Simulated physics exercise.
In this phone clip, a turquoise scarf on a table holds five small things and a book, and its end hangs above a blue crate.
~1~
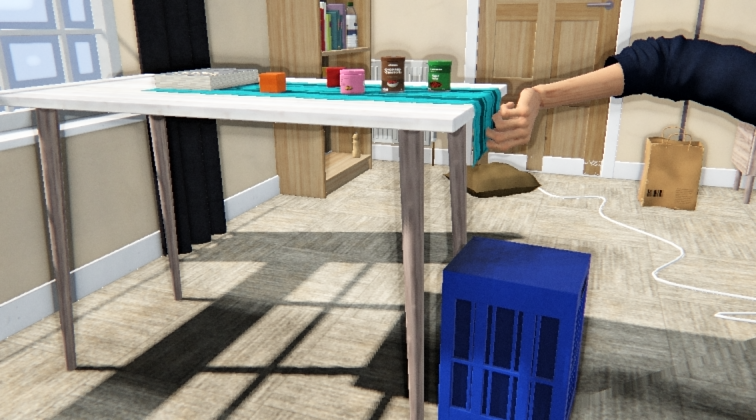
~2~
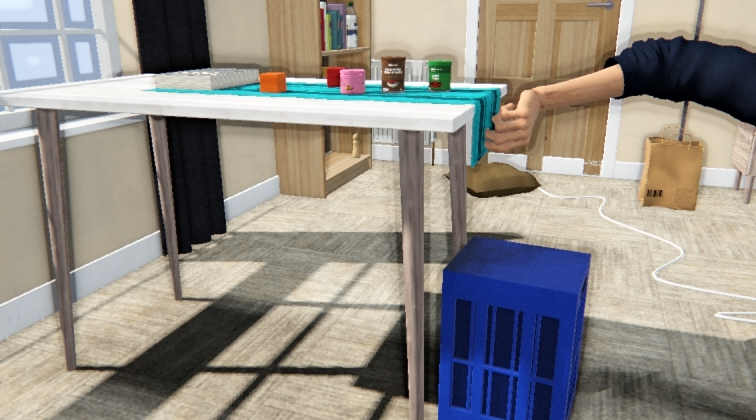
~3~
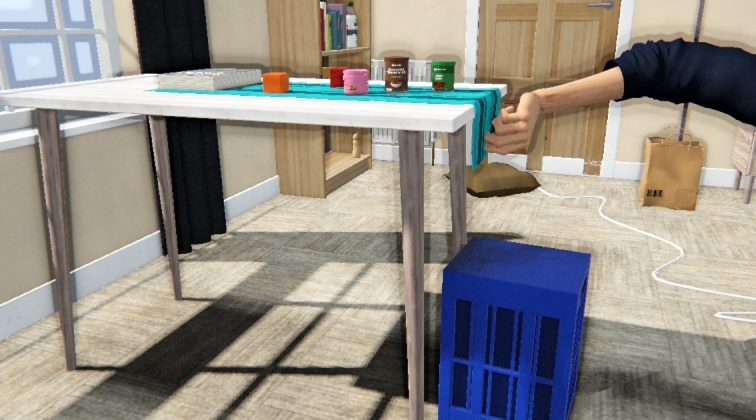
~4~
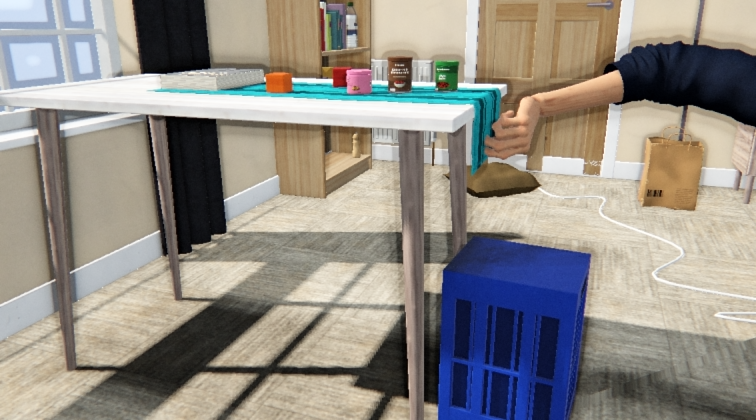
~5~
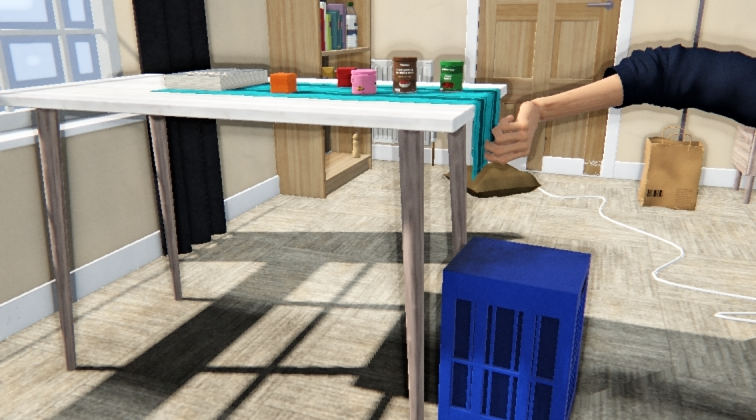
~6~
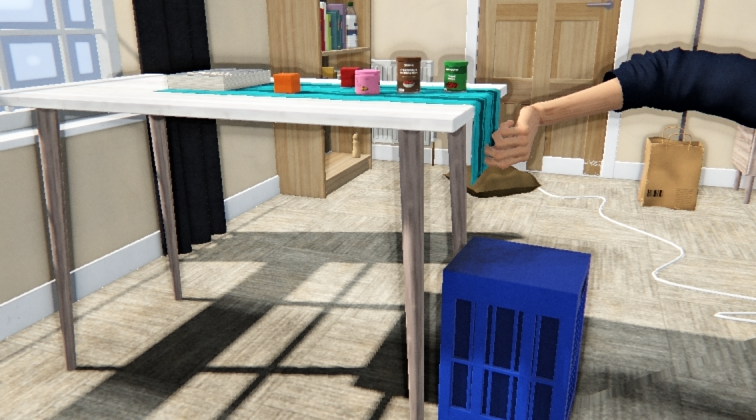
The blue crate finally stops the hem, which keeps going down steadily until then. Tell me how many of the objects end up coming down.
I expect the number going over to be two.
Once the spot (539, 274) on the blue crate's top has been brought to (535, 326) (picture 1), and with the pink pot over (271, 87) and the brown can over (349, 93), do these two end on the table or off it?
The pink pot stays put; the brown can is lost.
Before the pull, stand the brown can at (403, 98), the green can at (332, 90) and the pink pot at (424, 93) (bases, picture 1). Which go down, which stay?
Here's the result: The brown can leaves the top, the green can remains in place and the pink pot leaves the top.
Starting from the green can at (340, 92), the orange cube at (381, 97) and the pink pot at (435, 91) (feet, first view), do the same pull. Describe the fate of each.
In the end the green can is still on top, the orange cube is no longer on top, and the pink pot is no longer on top.
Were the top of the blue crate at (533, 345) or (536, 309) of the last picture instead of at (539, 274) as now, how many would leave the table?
For the first height 4, for the second 3.
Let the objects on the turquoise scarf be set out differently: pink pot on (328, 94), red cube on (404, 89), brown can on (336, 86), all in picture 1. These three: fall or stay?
Pink pot kept, red cube dropped, brown can kept.
Early on, hem near (484, 223); green can gone.
Midway, hem on the crate; green can and brown can gone.
Finally, hem on the crate; green can and brown can gone. It carries off two.
